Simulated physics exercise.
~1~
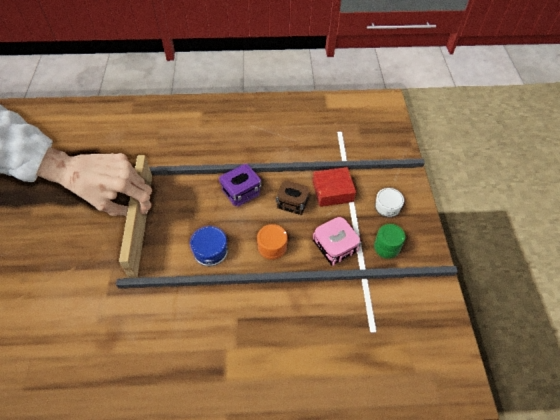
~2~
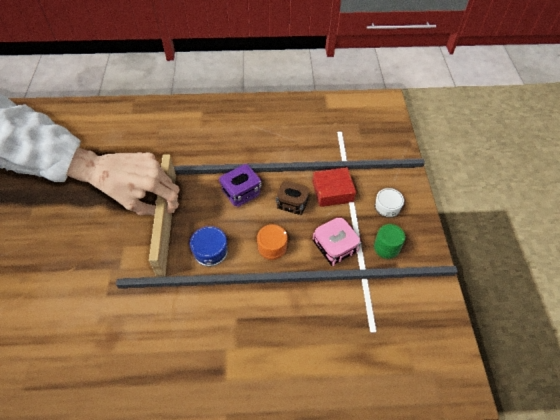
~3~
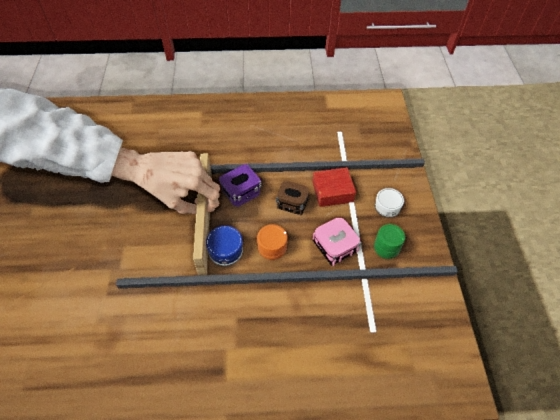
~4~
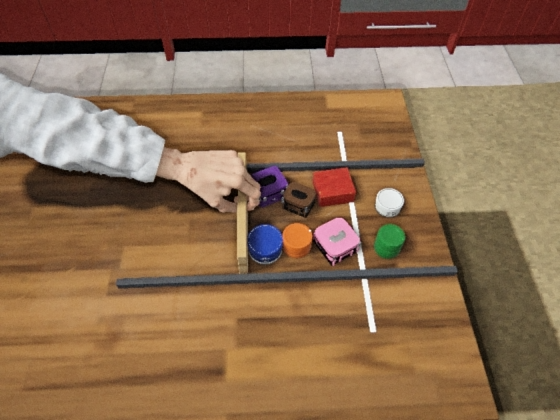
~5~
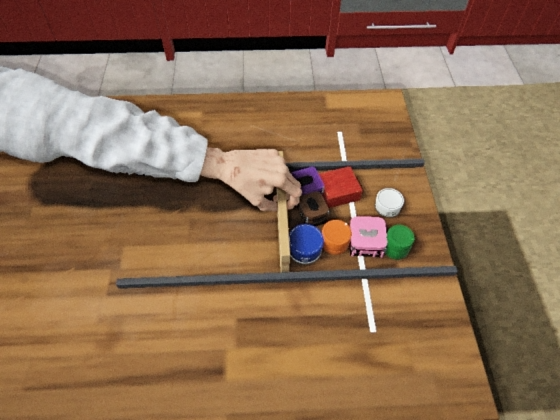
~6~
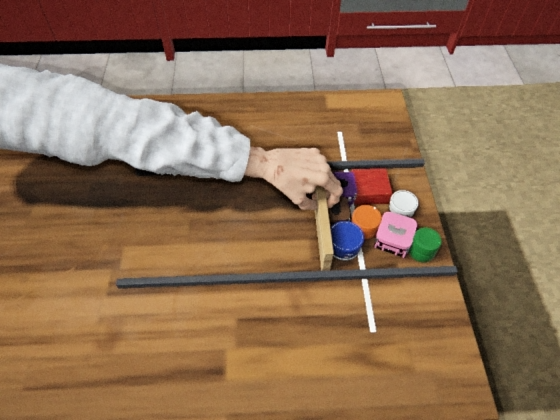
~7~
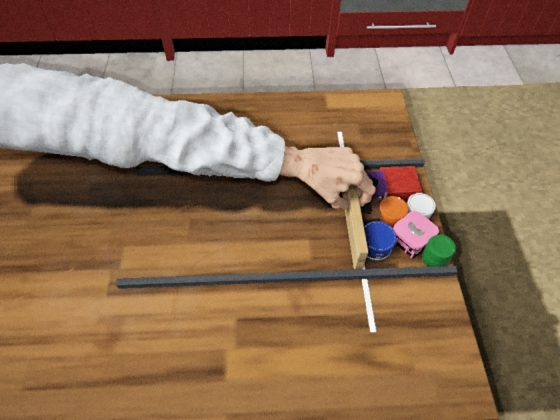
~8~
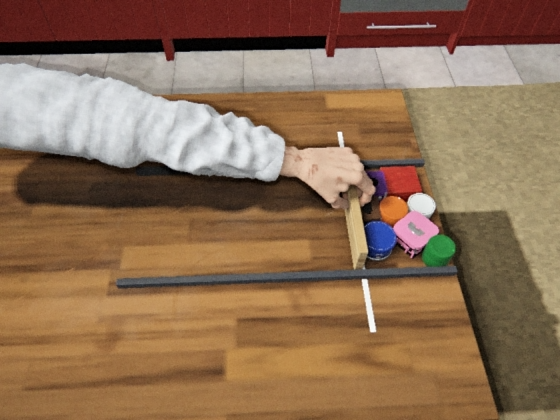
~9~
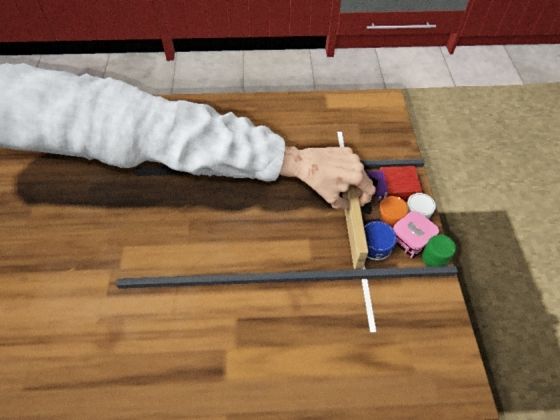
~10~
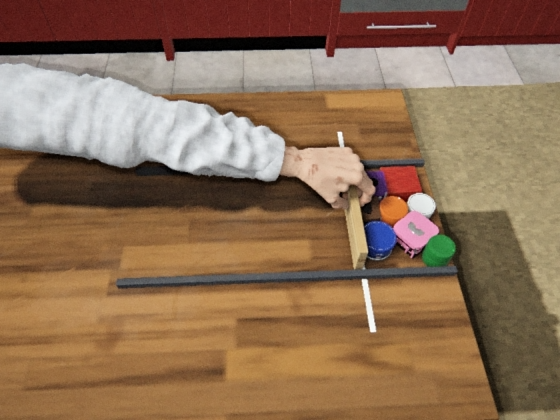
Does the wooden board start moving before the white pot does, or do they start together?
The wooden board starts moving first. The white pot stays still until the board has pushed much of the group along toward the right end.
